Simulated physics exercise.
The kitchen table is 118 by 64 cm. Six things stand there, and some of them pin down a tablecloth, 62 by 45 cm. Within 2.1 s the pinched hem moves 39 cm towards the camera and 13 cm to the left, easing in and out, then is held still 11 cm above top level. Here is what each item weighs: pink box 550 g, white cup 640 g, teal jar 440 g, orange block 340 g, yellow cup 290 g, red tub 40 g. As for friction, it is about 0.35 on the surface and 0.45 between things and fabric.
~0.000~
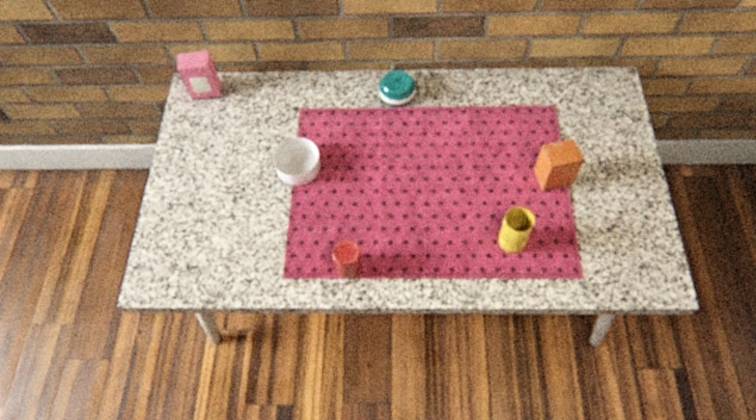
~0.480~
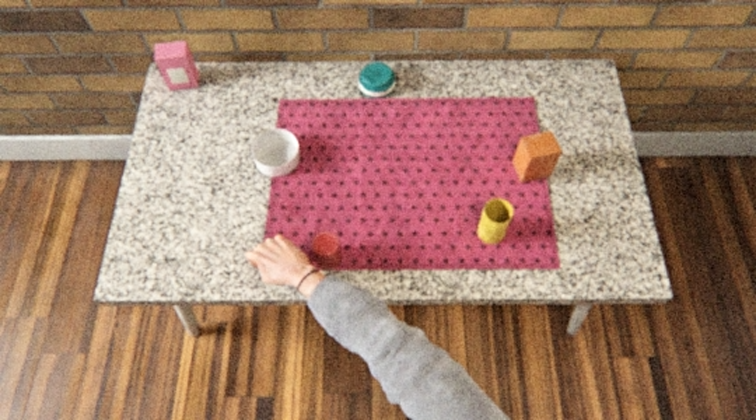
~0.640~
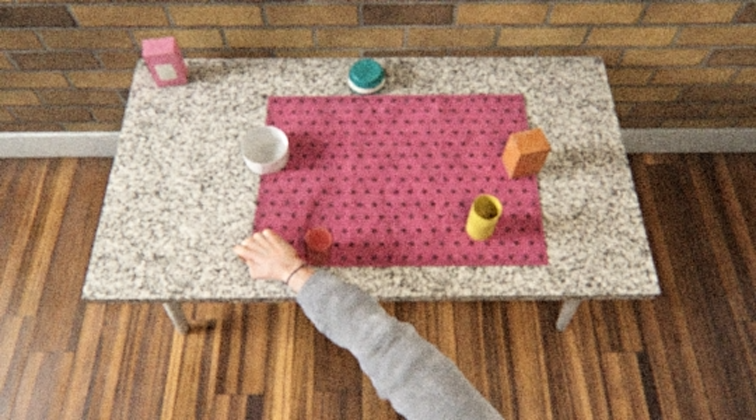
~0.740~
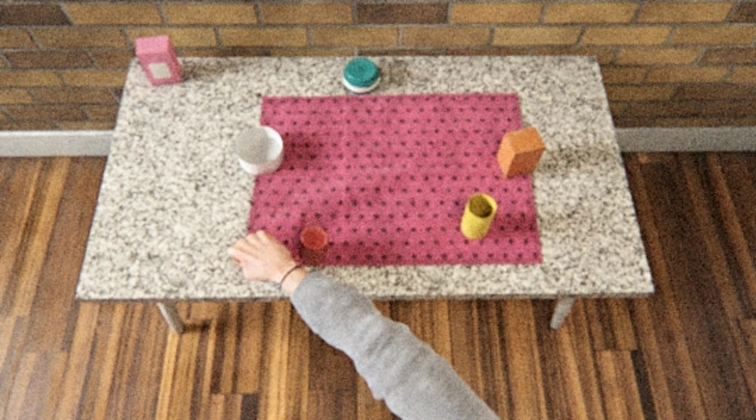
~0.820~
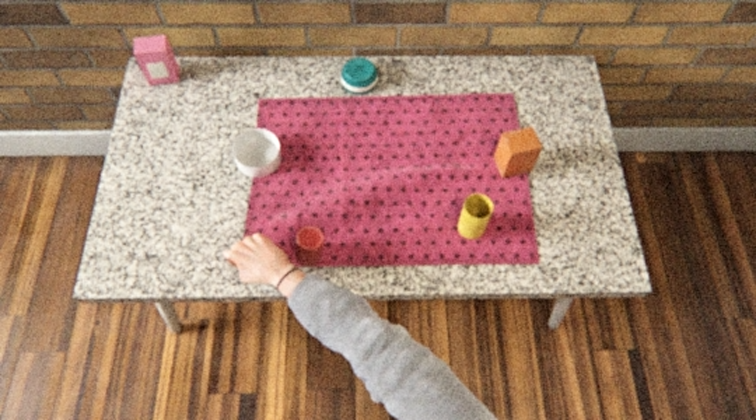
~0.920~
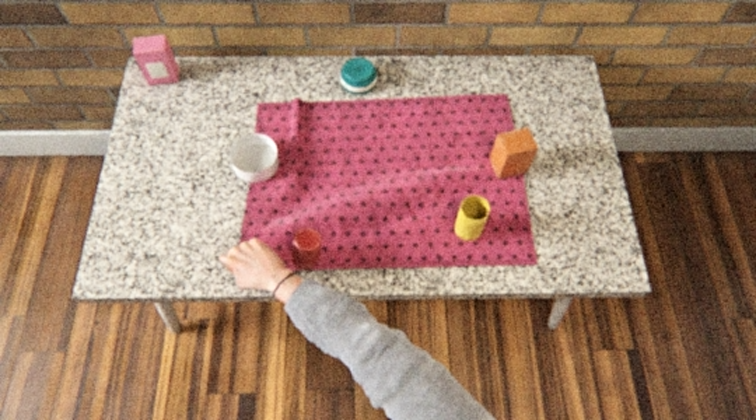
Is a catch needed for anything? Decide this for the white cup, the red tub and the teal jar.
As I see it, the white cup fails to stay up, the red tub fails to stay up, the teal jar never comes down.
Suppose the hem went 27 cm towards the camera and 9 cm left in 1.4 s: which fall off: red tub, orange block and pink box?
So the red tub comes down, the orange block does not fall, and the pink box does not fall.
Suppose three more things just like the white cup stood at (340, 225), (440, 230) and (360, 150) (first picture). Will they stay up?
So it goes: The first one ends up off, the next ends up off, the last ends up off.
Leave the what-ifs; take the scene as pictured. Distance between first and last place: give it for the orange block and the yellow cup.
The orange block moves 35 cm and the yellow cup ends up off the top.
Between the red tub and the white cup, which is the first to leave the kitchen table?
That's the red one.
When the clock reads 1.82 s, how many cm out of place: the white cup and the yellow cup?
Approx. shift - white cup: 25 cm; yellow cup: 15 cm.
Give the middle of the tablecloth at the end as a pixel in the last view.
(286, 316) or thereabouts.
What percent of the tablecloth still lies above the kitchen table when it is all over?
Some 35 in a hundred.
After 1.4 s, 95 % of the tablecloth is still over the top; white cup 13 cm off its start, red tub 10 cm off its start, orange block 8 cm off its start.
After 1.8 s, 75 % of the tablecloth is still over the top; red tub over the edge, white cup 27 cm off its start, orange block 20 cm off its start.
After 2.3 s, 50 % of the tablecloth is still over the top; white cup 42 cm off its start at (180, 326), red tub over the edge, orange block 33 cm off its start at (399, 219).
After 2.7 s, 35 % of the tablecloth is still over the top; white cup over the edge, red tub over the edge, yellow cup over the edge.
After 4.3 s, 35 % of the tablecloth is still over the top; white cup over the edge, red tub over the edge, teal jar 0 cm off its start at (359, 69), yellow cup over the edge.
